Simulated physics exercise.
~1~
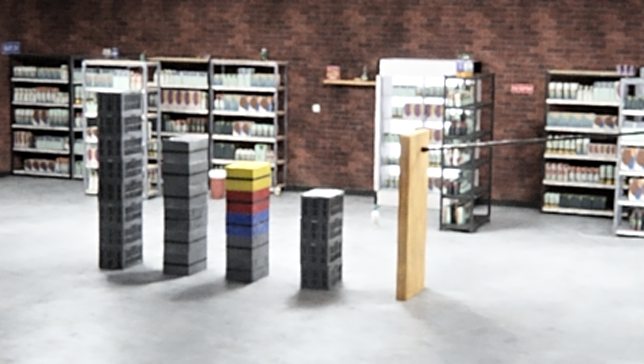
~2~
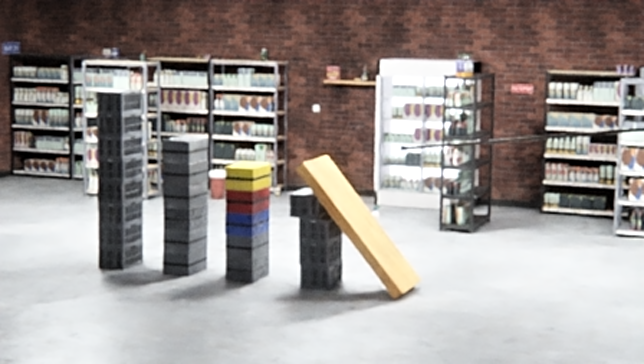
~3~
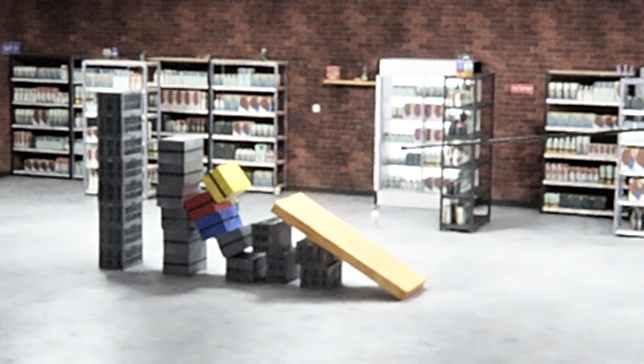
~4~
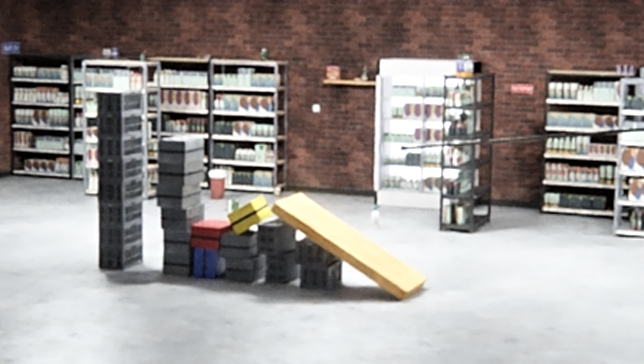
In a brick-walled room lined with stocked shelves, a pole tipped a wooden board leftward onto a row of stacked dark crates, knocking the nearest stacks apart; the red, yellow and blue crates tumbled into a low heap, while the two leftmost stacks stayed standing.
